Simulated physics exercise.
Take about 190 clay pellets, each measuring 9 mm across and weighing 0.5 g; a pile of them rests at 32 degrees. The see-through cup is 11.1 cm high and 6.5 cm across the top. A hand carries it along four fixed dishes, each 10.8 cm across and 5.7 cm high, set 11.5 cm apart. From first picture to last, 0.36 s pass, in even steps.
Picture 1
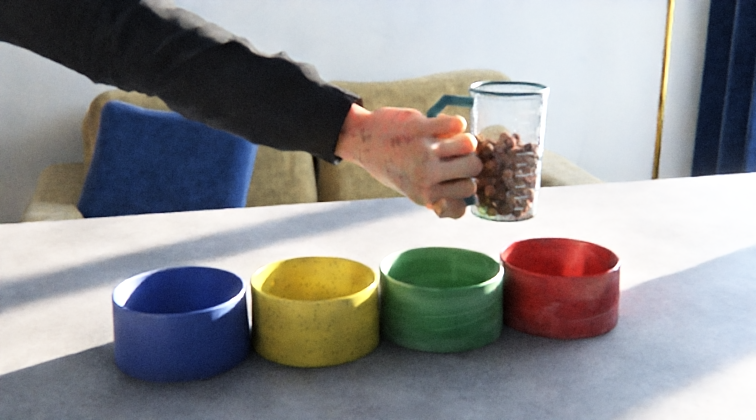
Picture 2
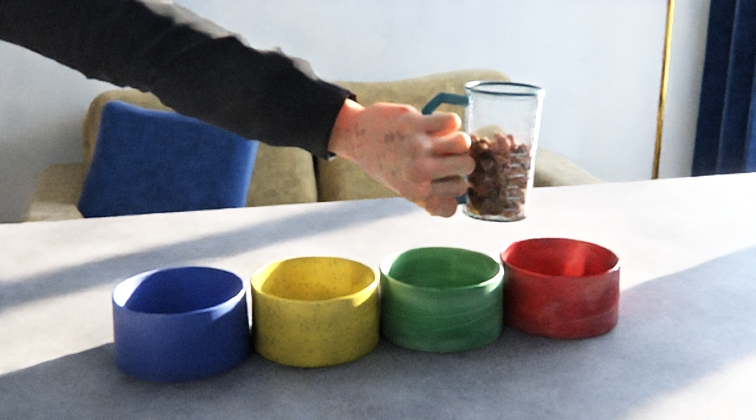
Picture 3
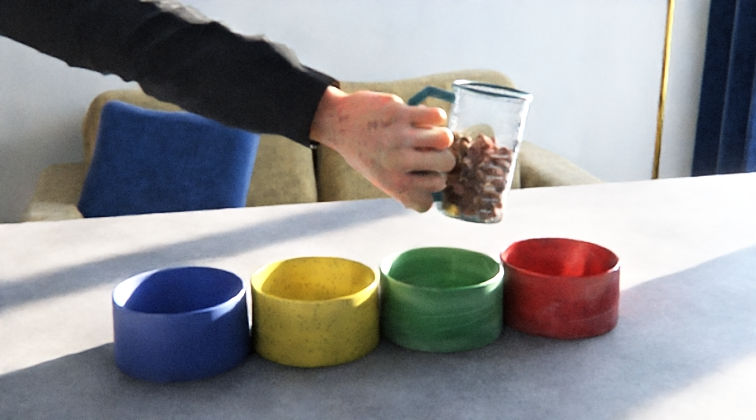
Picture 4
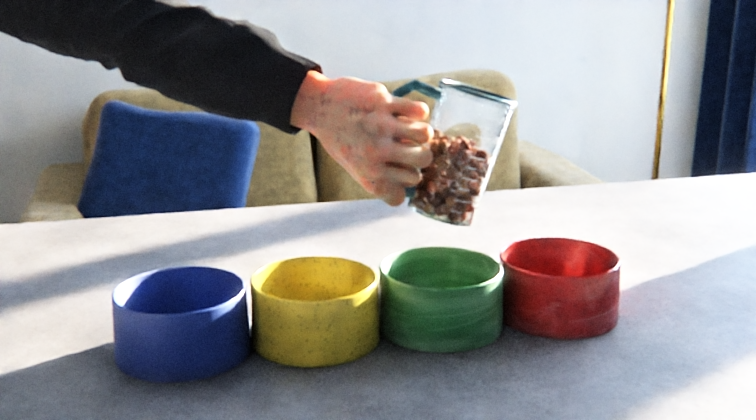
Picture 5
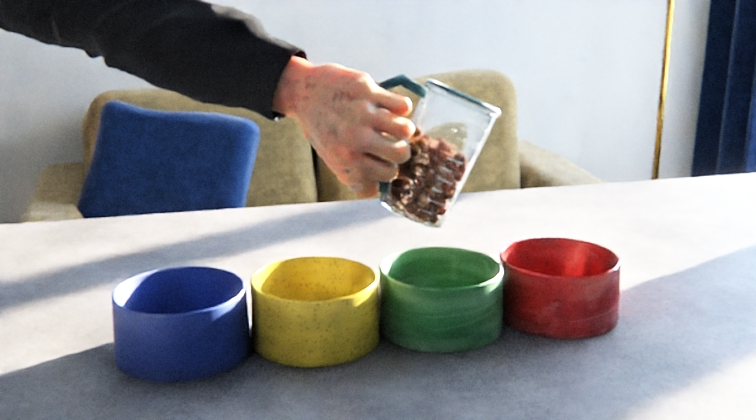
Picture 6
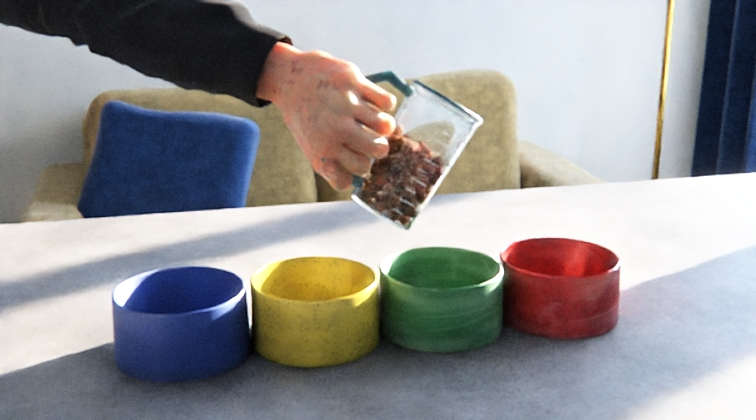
In this clip, a hand holds a clear cup of brown pieces above a row of blue, yellow, green and red dishes, moving it left while steadily tilting its rim to the right.
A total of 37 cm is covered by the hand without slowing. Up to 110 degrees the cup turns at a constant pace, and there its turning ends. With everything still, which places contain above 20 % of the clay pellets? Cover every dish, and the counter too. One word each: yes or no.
Red: No; blue: Yes; green: No; yellow: No; counter: No.
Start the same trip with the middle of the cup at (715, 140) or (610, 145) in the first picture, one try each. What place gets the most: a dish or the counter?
The biggest share lands on green the first time and on yellow the second time.
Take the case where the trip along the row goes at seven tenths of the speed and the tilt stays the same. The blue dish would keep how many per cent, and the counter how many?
Shares: Blue 40, counter 0.
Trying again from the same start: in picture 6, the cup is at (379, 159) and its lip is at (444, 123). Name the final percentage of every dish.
The red dish keeps 0, the blue one 100, the green one 0 and the yellow one 0.
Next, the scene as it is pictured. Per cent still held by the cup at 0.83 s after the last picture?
Some 95 per cent.
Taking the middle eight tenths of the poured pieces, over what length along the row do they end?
Length: About 6 cm.
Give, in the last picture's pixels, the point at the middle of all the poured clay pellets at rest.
I'd put it at about (183, 333).
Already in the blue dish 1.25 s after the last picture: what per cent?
I'd say close to 45 per cent at that point.
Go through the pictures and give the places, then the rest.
Cup at (506, 151), tilt 0 degrees, lip at (544, 87), moved 0.0 cm; middle of the pieces at (503, 169); red dish at (560, 257); green dish at (441, 267); yellow dish at (314, 278); blue dish at (179, 290), in the first frame.
Cup at (500, 152), tilt 2 degrees, lip at (540, 89), moved 0.6 cm; middle of the pieces at (496, 169), in the second frame.
Cup at (481, 153), tilt 9 degrees, lip at (527, 94), moved 2.3 cm; middle of the pieces at (475, 170), in the third frame.
Cup at (459, 154), tilt 17 degrees, lip at (512, 102), moved 4.4 cm; middle of the pieces at (451, 171), in the fourth frame.
Cup at (437, 155), tilt 24 degrees, lip at (496, 110), moved 6.4 cm; middle of the pieces at (427, 171), in the fifth frame.
Cup at (414, 157), tilt 32 degrees, lip at (478, 119), moved 8.4 cm; middle of the pieces at (402, 171); red dish at (560, 257); green dish at (441, 267); yellow dish at (314, 278); blue dish at (179, 290), in the sixth frame.
Then, 0.50 s after the last picture, tilt 85 degrees; cup holds 100 %.
Then, 0.83 s after the last picture, tilt 110 degrees; cup holds 95 %, blue 5 %.
Then, 1.25 s after the last picture, tilt 110 degrees; cup holds 50 %, blue 45 %.
In the end, red 0 %, blue 100 %, green 0 %, yellow 0 %, counter 0 %.
